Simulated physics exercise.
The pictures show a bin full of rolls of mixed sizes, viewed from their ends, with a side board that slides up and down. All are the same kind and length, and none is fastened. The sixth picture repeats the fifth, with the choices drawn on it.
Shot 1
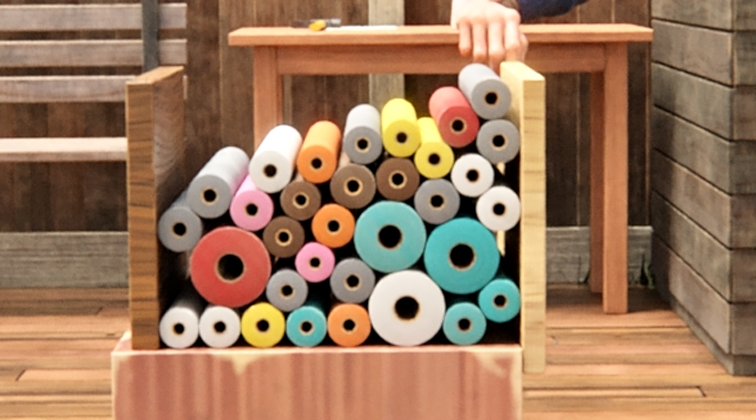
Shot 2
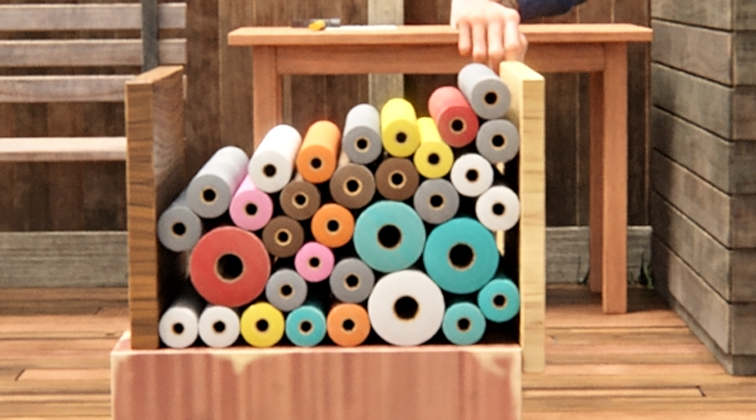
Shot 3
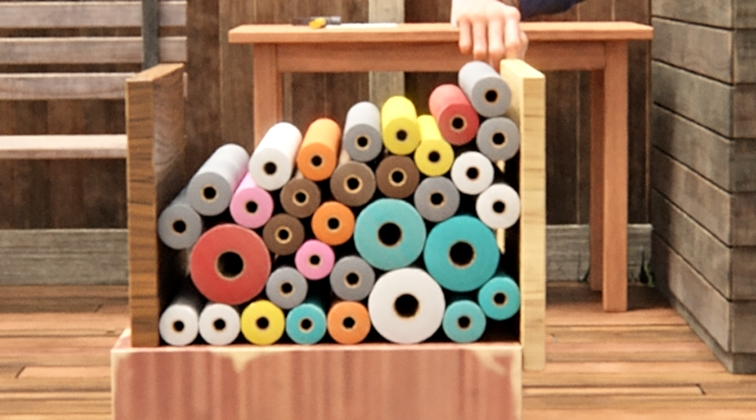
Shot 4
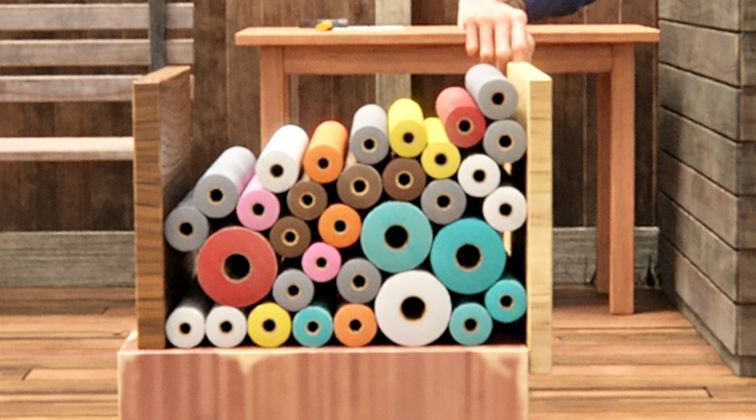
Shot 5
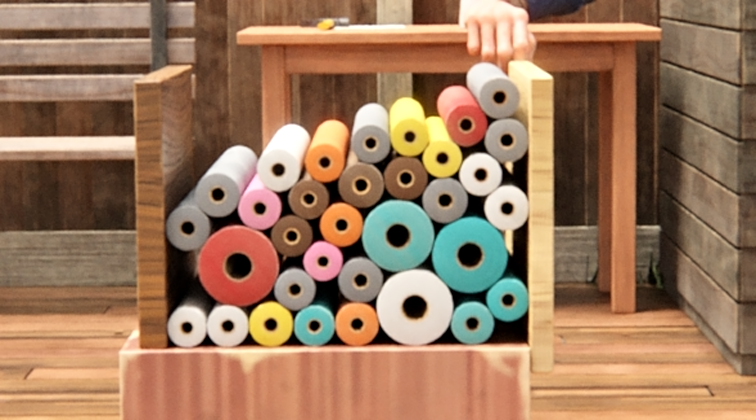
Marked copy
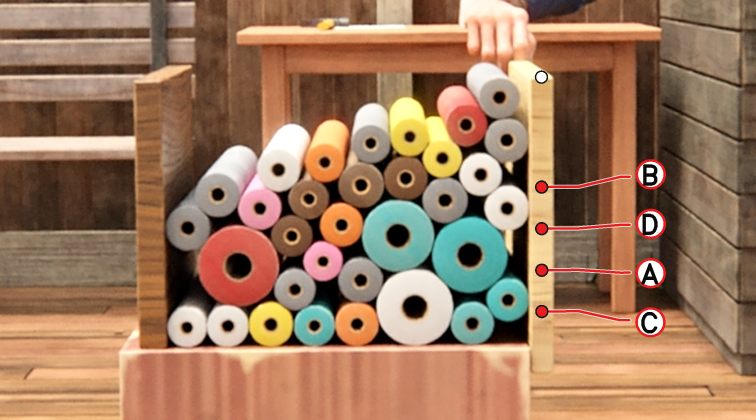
A hand rests on the top right edge of a wooden bin on an outdoor deck, seen level from the front, with a wooden table and slatted bench behind. The bin holds stacked rolls, ends facing out: a large red one at left, large teal and white ones toward the right, and smaller grey, yellow, orange and brown ones around them. The hand and rolls keep their places while the whole view shifts very slightly.
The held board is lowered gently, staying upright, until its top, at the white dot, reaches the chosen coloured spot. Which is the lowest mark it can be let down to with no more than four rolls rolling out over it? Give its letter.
It can be let down to D.
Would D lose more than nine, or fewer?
It loses fewer than nine.
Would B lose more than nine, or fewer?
At B, fewer than nine.
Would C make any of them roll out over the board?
Yes, at C.
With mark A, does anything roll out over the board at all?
At A: Yes.
On the marked copy, A at (542, 270); B at (542, 187); C at (542, 312); D at (542, 229); the white dot at (541, 77).
Following D. Soon after the start, top of the board (530, 149).
Later, top of the board (530, 227).
In the end, top of the board (530, 228), two out over the board.
As for the rest, A more than four out over the board; B none out over the board; C more than four out over the board.
